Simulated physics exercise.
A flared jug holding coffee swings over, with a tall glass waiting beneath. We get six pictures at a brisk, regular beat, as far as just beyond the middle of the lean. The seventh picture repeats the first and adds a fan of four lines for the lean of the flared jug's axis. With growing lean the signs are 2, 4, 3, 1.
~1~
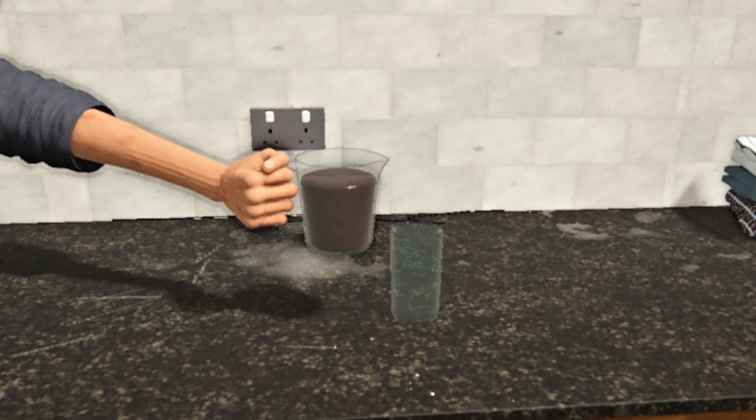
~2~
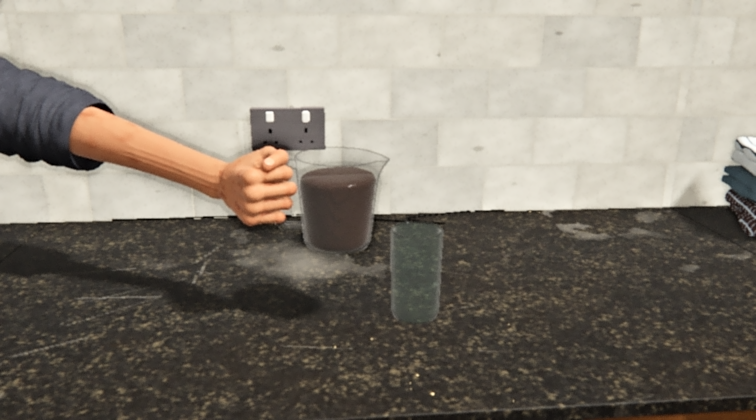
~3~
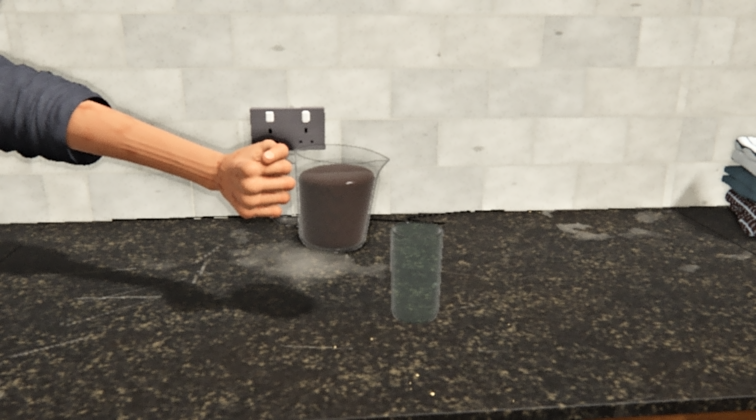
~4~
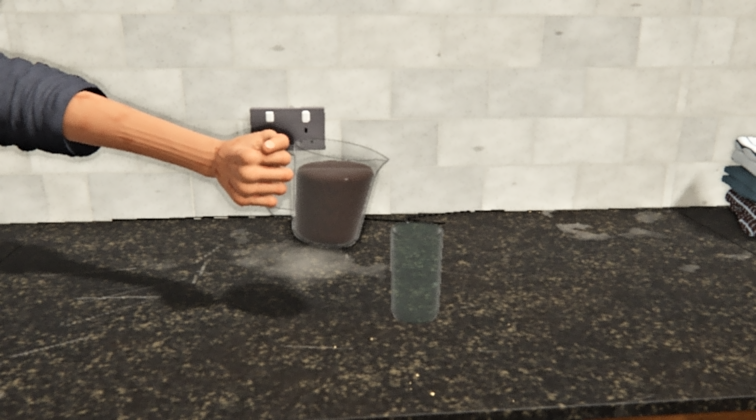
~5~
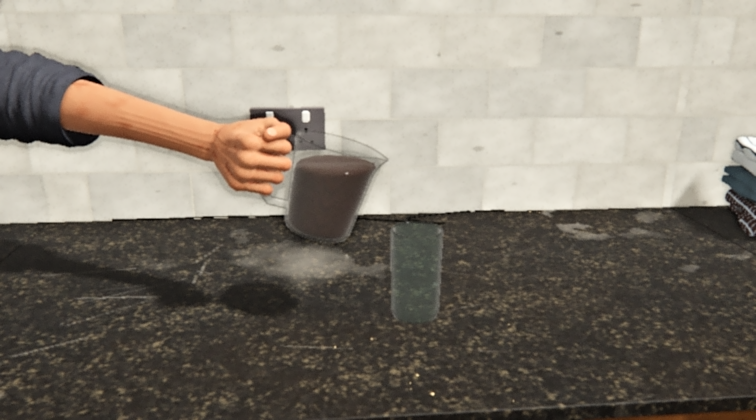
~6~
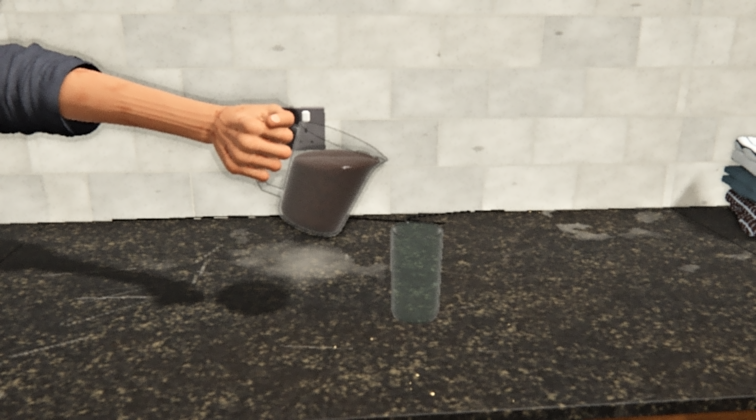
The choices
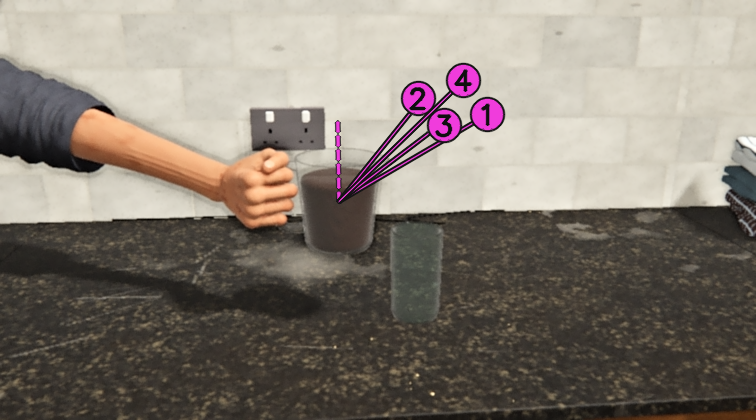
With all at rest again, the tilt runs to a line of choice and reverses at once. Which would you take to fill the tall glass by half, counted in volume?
The answer is line 3.
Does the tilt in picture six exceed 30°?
No.
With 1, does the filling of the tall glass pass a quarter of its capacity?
Yes, clearly.
On the marked copy, 1 at (473, 123); 2 at (409, 113); 3 at (428, 133); 4 at (451, 92).
With 1, the tall glass ends with about 71 % of what it can hold.
With 2, the tall glass ends with about 19 % of what it can hold.
With 3, the tall glass ends with about 52 % of what it can hold.
With 4, the tall glass ends with about 34 % of what it can hold.
